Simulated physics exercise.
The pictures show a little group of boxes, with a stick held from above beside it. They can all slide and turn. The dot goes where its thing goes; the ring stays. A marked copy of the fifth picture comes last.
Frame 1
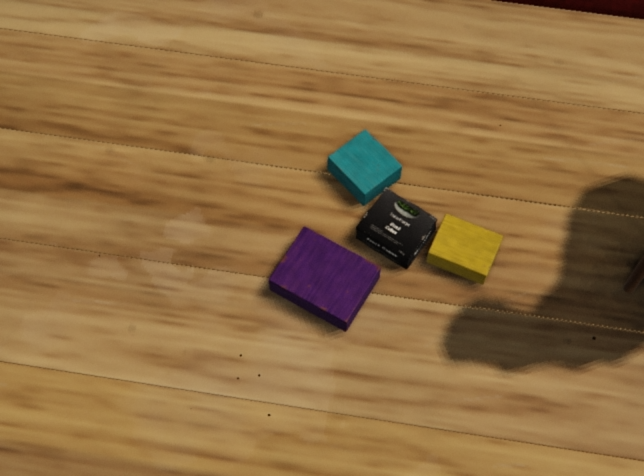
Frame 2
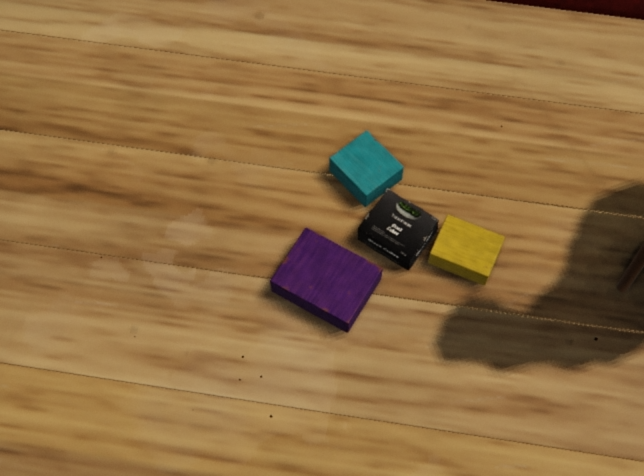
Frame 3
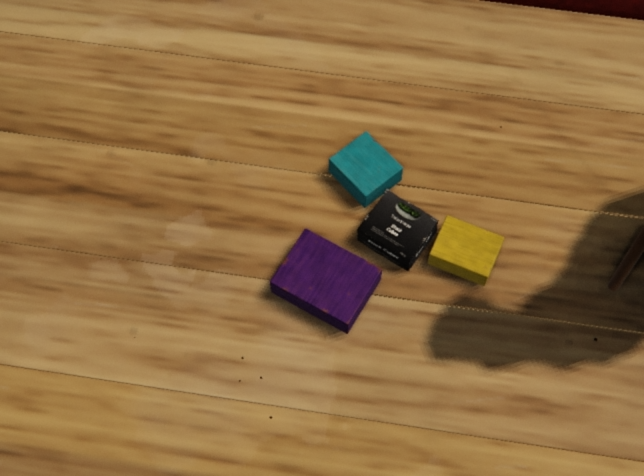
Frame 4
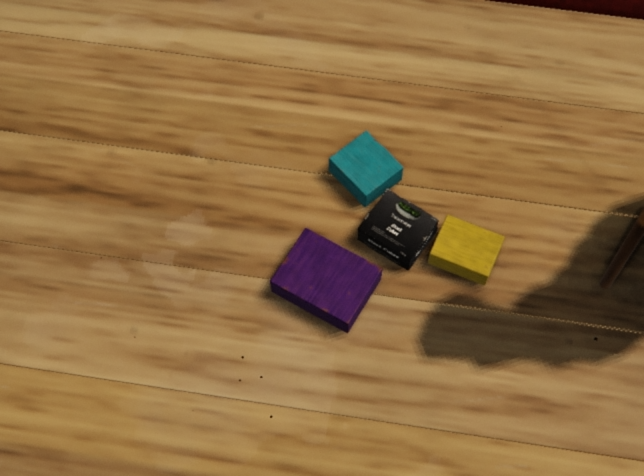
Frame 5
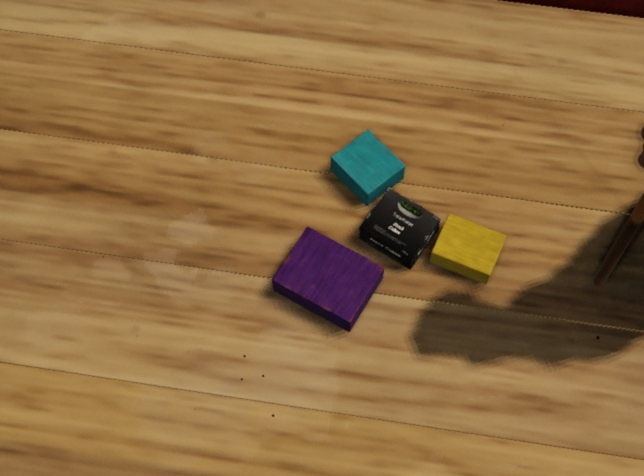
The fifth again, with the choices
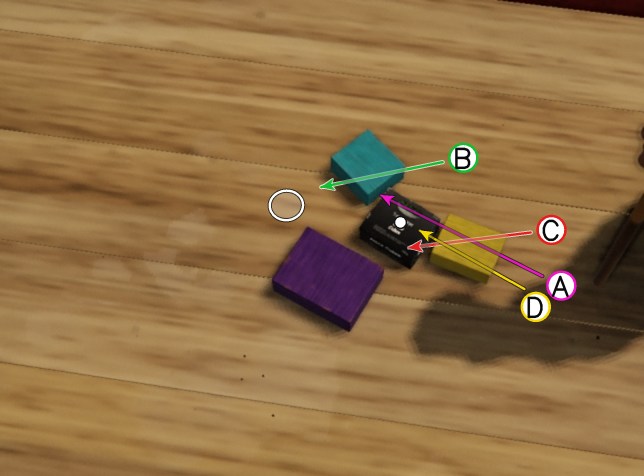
A stick and its dark shadow edged in from the right toward a small group of turquoise, black, yellow and purple boxes, which stayed practically still on the wooden surface.
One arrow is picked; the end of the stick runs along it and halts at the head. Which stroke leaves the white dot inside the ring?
Only A gets it there.
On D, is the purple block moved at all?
No.
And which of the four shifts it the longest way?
Stroke A.
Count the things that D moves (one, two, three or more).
It moves three or more.
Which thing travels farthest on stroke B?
It is the turquoise block.
On the marked copy, A from (543, 276) to (381, 195); B from (443, 162) to (321, 187); C from (531, 233) to (409, 248); D from (525, 289) to (420, 230); the ring at (287, 206); the white dot at (401, 222).
With A. Early on, foot of the stick (483, 247); black box (383, 231); yellow block (446, 241).
Further on, foot of the stick (424, 218); black box (326, 215); yellow block (388, 216).
At the end, foot of the stick (381, 196); black box (287, 213); yellow block (349, 210); the dot on the black box is in the ring.
As for the rest, B leaves the dotted thing at (400, 228); C leaves the dotted thing at (376, 224); D leaves the dotted thing at (323, 210).
